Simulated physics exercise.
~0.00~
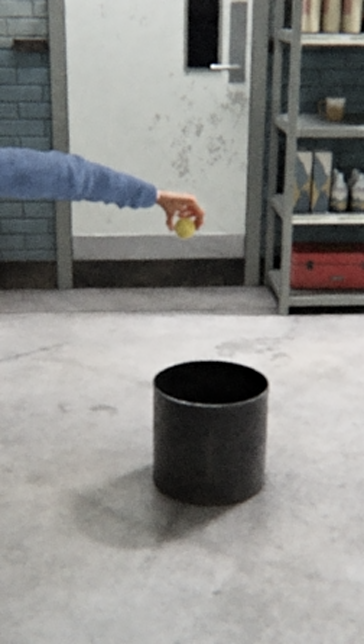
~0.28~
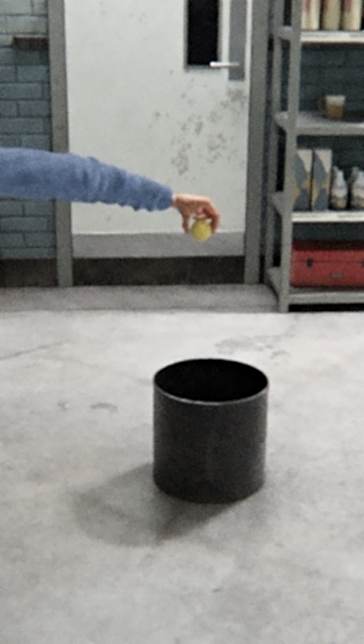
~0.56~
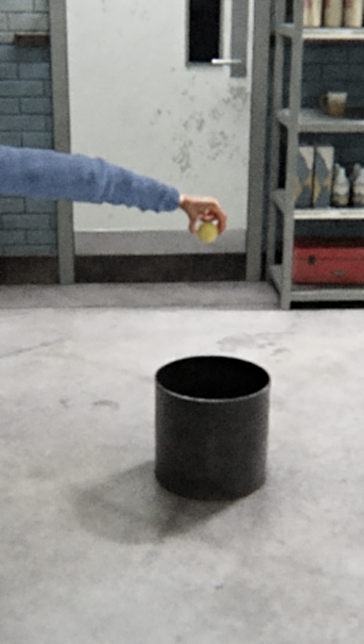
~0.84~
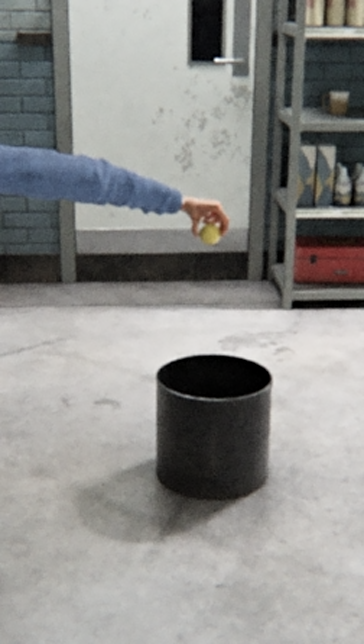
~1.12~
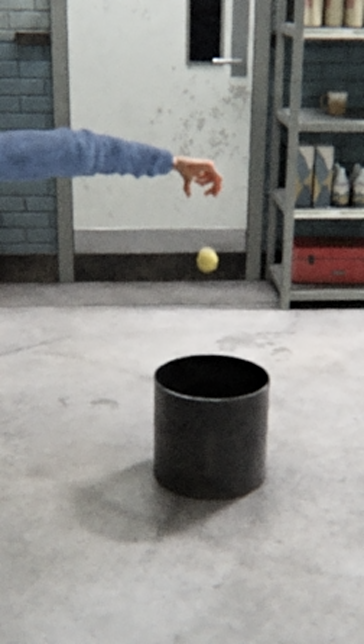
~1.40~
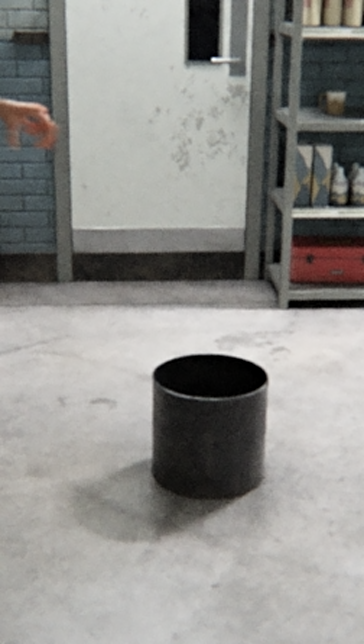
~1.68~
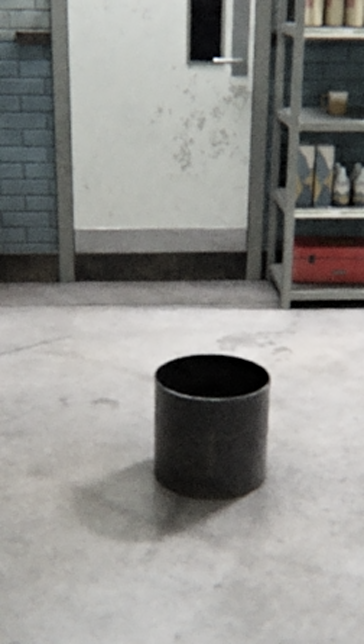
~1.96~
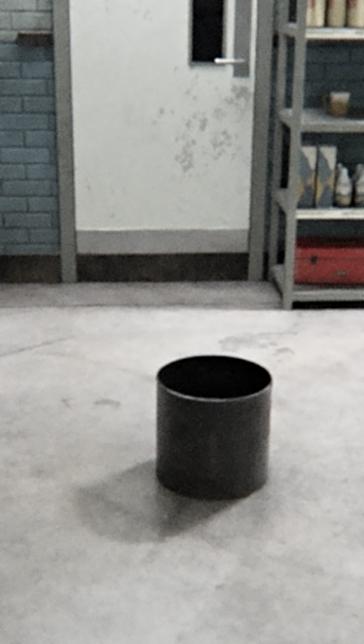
In a workshop-like room with a concrete floor, a scuffed white door and a metal shelving unit, a black cylindrical bin stands open on the floor. An arm in a blue sleeve reaches in from the left, holding a small yellow lemon high above it. The hand shifts a little to the right and pauses over the bin's opening. The fingers then open, and the lemon falls straight down as the hand starts to draw back. The arm withdraws to the left and leaves the view, and the lemon ends up out of sight inside the bin, which stays upright and still.
